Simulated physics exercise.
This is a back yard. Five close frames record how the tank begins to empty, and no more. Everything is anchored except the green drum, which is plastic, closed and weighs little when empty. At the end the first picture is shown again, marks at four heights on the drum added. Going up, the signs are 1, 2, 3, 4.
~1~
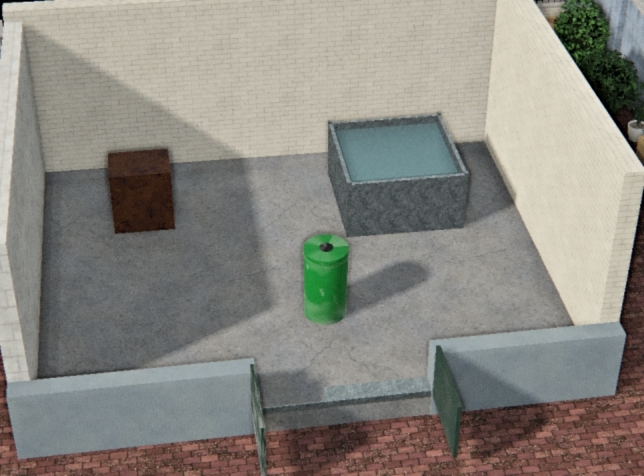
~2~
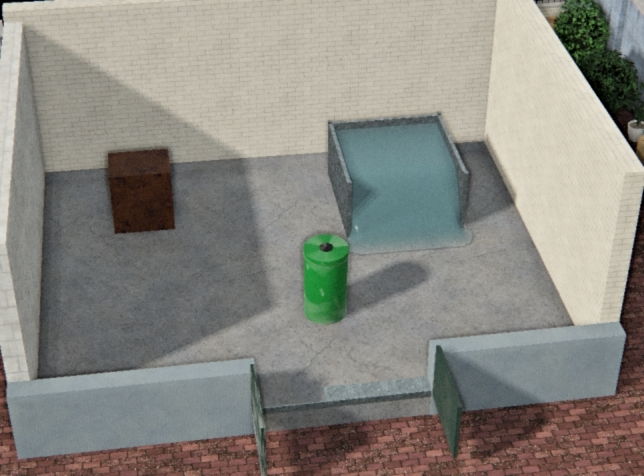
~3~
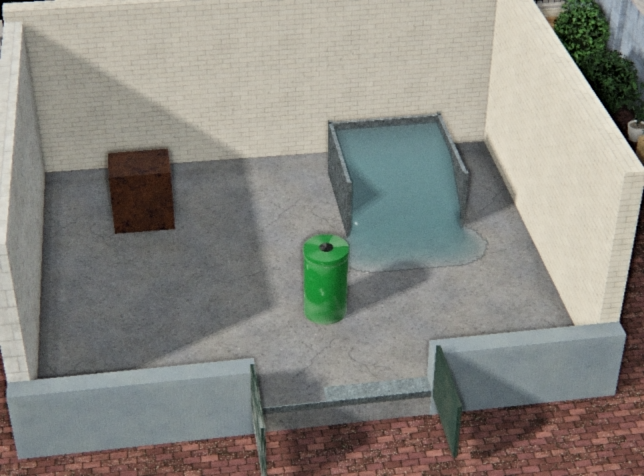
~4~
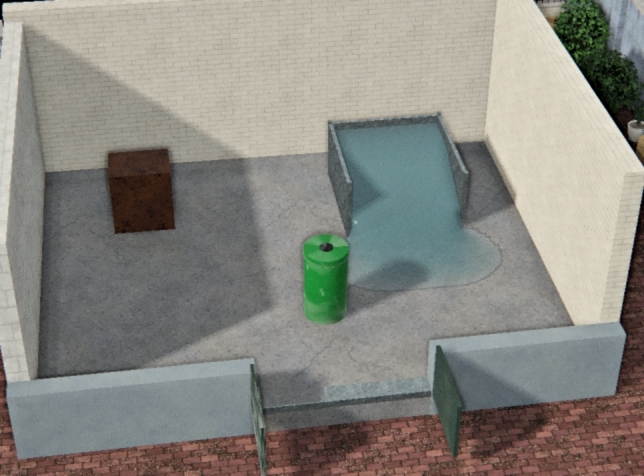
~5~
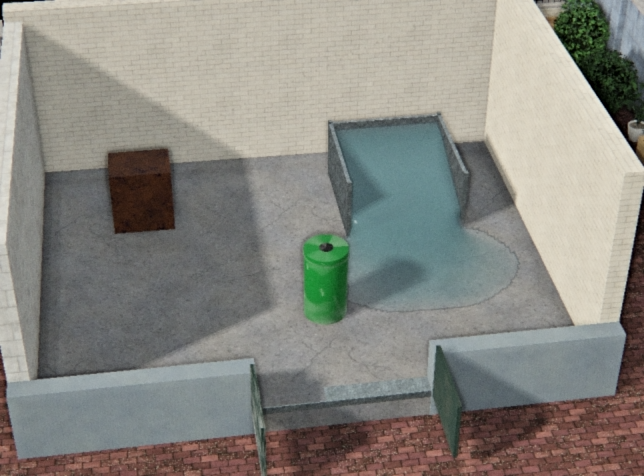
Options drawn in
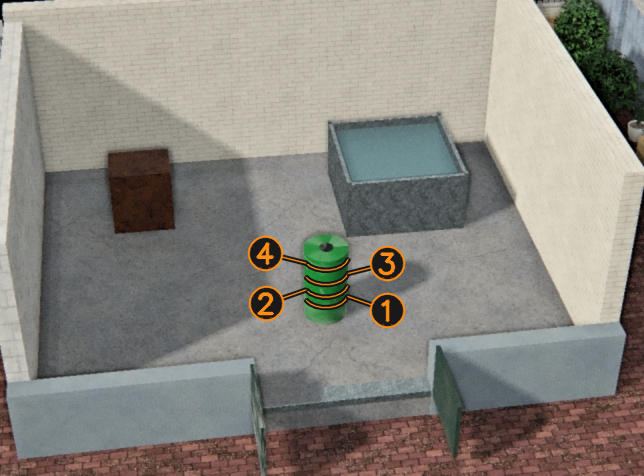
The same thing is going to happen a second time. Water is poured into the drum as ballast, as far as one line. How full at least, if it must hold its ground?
The answer is line 1.
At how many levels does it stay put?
All four.
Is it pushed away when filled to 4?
No.
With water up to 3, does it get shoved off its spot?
No.
In orange, 1 at (329, 307); 2 at (329, 297); 3 at (329, 284); 4 at (329, 270); from the bottom up 1, 2, 3, 4.
Choosing 1, it does not move.
Choosing 2, it does not move.
Choosing 3, it does not move.
Choosing 4, it does not move.
